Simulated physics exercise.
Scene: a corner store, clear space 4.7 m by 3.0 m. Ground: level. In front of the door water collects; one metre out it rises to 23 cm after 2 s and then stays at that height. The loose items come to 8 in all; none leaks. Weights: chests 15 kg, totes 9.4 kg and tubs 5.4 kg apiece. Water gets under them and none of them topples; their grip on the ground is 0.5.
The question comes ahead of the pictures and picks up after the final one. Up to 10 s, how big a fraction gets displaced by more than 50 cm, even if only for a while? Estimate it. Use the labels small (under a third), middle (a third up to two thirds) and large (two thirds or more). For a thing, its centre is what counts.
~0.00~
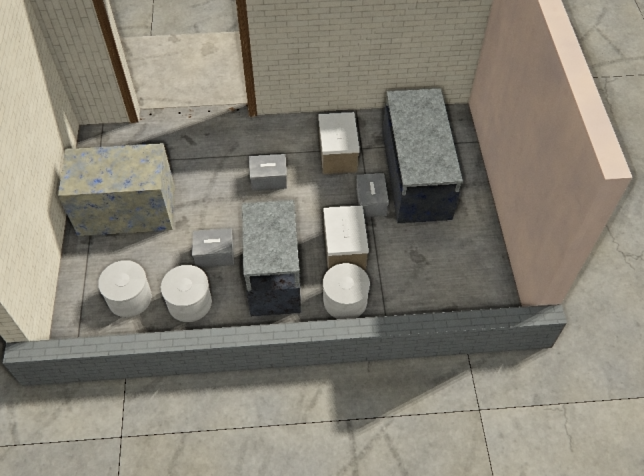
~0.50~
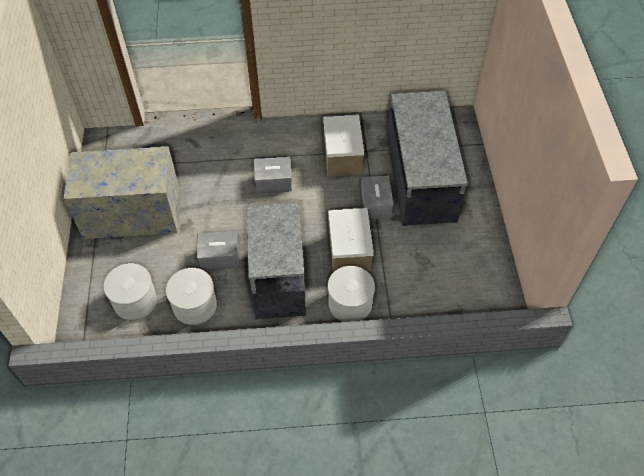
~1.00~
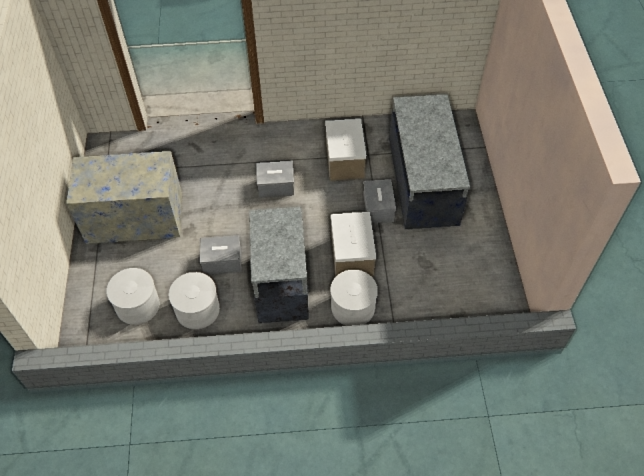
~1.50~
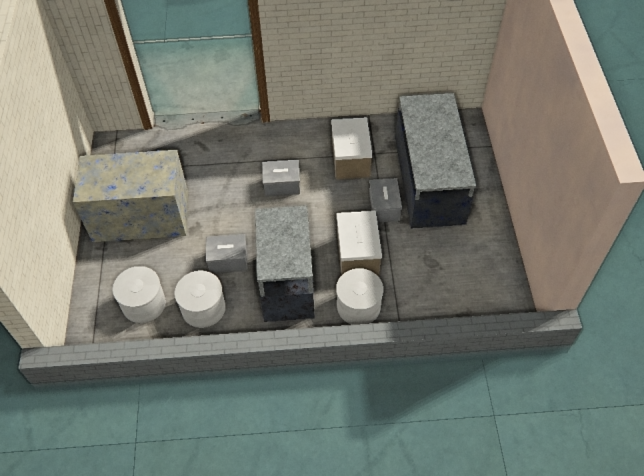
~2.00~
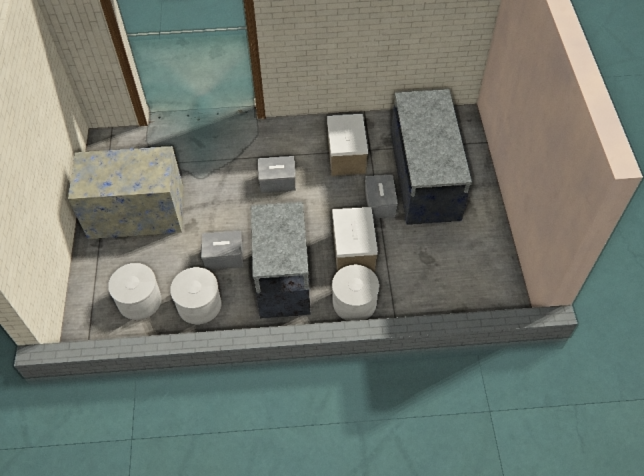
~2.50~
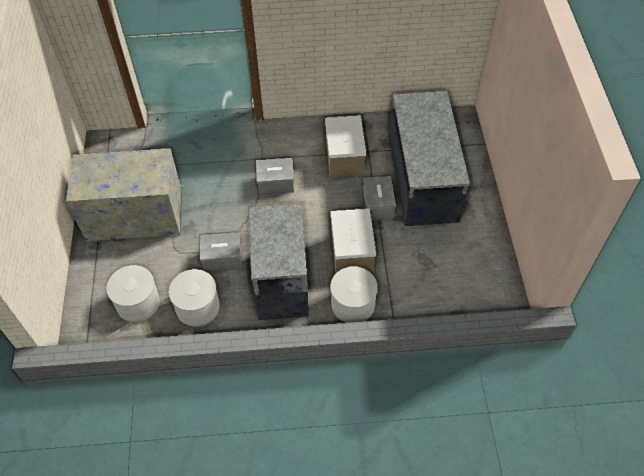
Large.
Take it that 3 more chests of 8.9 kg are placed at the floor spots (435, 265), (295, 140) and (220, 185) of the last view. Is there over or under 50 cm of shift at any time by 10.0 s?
In order: Above the mark, below the mark, above the mark.
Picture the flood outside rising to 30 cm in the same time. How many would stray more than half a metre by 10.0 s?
In that case the number is 7.
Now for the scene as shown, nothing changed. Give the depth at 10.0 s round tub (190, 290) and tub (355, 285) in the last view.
Close to 15 and 14 centimetres.
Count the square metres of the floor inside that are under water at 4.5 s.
Wet area: Approx. 8.5 m2.
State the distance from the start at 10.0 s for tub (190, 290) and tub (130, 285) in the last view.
In turn: 80 cm, 40 cm.
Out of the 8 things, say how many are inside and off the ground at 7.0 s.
5.
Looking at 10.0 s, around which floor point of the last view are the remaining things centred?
Mean position approx. (323, 222).
After 3.5 s 1 of 8 are over 50 cm from their spots; 0 afloat.
After 4.5 s 3 of 8 are over 50 cm from their spots; 3 afloat.
After 7.0 s 5 of 8 are over 50 cm from their spots; 5 afloat.
After 10.0 s 5 of 8 are over 50 cm from their spots, and 6 have been at some point; 7 afloat.
